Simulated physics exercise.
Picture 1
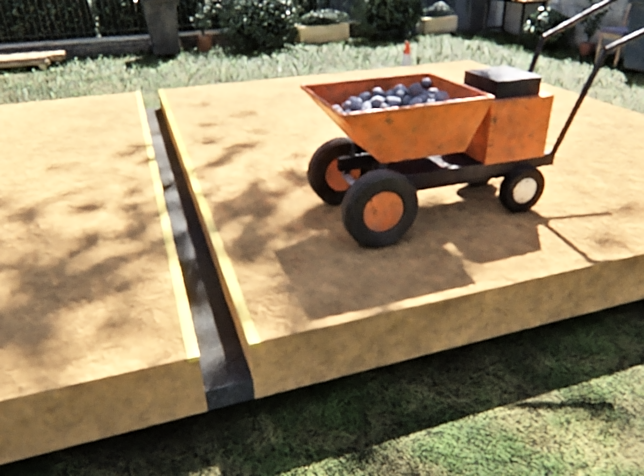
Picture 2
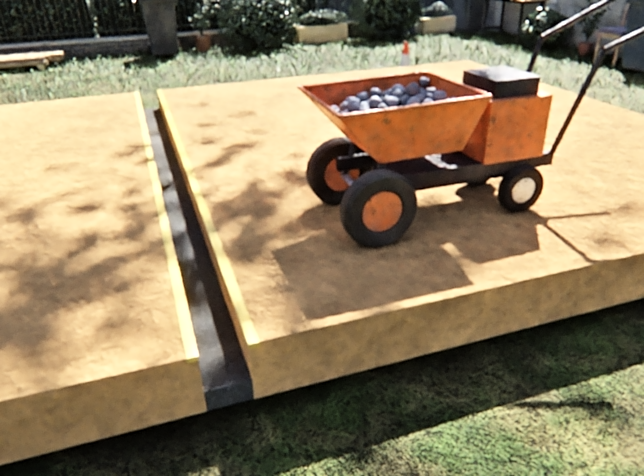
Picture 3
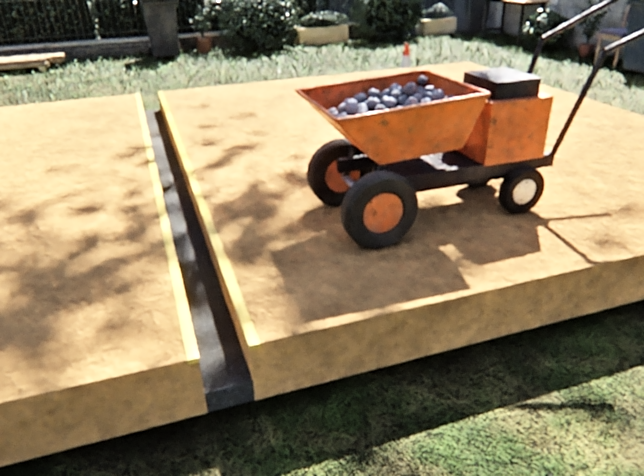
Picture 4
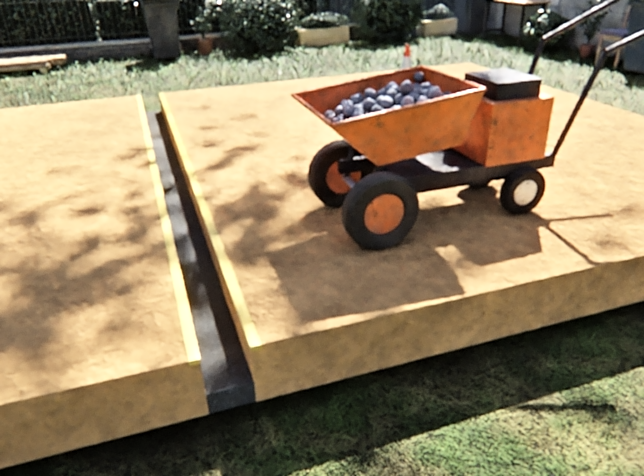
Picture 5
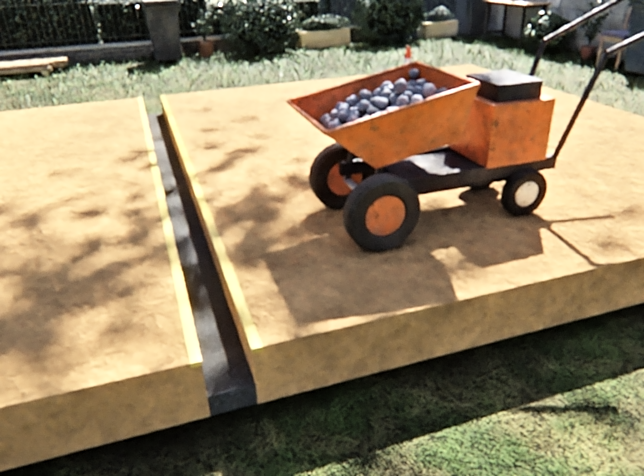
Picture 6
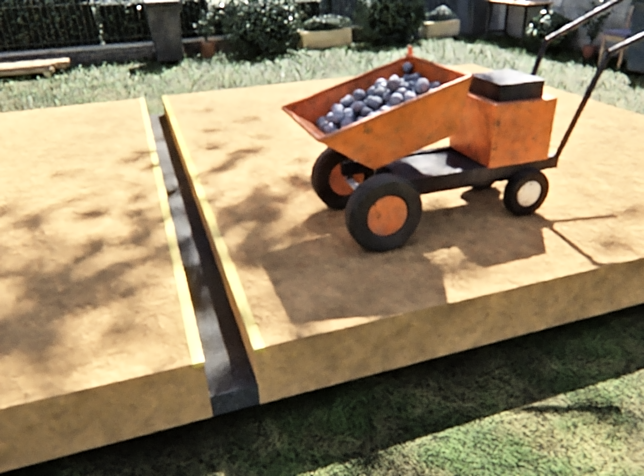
A small orange barrow loaded with round grey cobbles stood on a tan platform to the right of a narrow trench, and its skip slowly tilted forward to the left while the wheels stayed put.
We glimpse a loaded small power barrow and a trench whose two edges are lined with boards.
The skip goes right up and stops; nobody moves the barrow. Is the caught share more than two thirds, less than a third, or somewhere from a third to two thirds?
It is somewhere from a third to two thirds.
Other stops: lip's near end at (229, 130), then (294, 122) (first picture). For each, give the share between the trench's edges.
About 0 %, then 70 %.
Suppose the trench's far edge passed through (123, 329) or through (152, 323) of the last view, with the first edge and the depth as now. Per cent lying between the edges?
Roughly 50 per cent, then roughly 50 per cent.
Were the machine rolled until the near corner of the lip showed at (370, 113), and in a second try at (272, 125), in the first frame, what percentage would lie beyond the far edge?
0 and 50 percent, in that order.
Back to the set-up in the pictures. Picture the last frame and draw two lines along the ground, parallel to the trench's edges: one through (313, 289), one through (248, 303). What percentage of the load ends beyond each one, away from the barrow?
Respectively 90 and 60 %.
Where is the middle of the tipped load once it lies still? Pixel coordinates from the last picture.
I'd mark it at roughly (212, 252).
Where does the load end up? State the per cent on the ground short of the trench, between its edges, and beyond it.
Split - short: 40 percent, between: 50 percent, beyond: 0 percent.
Soon, skip tipped steeply; all in the skip.
A while on, skip tipped steeply; about two thirds in the skip; about a quarter short of the trench; a small part in or heaped over the trench; a stray few falling.
Towards the end, skip tipped right over; a small part in the skip; about a third short of the trench; about half in or heaped over the trench; a stray few beyond it.
Finally, skip tipped right over; a small part in the skip; about a third short of the trench; about half in or heaped over the trench; a stray few beyond it.
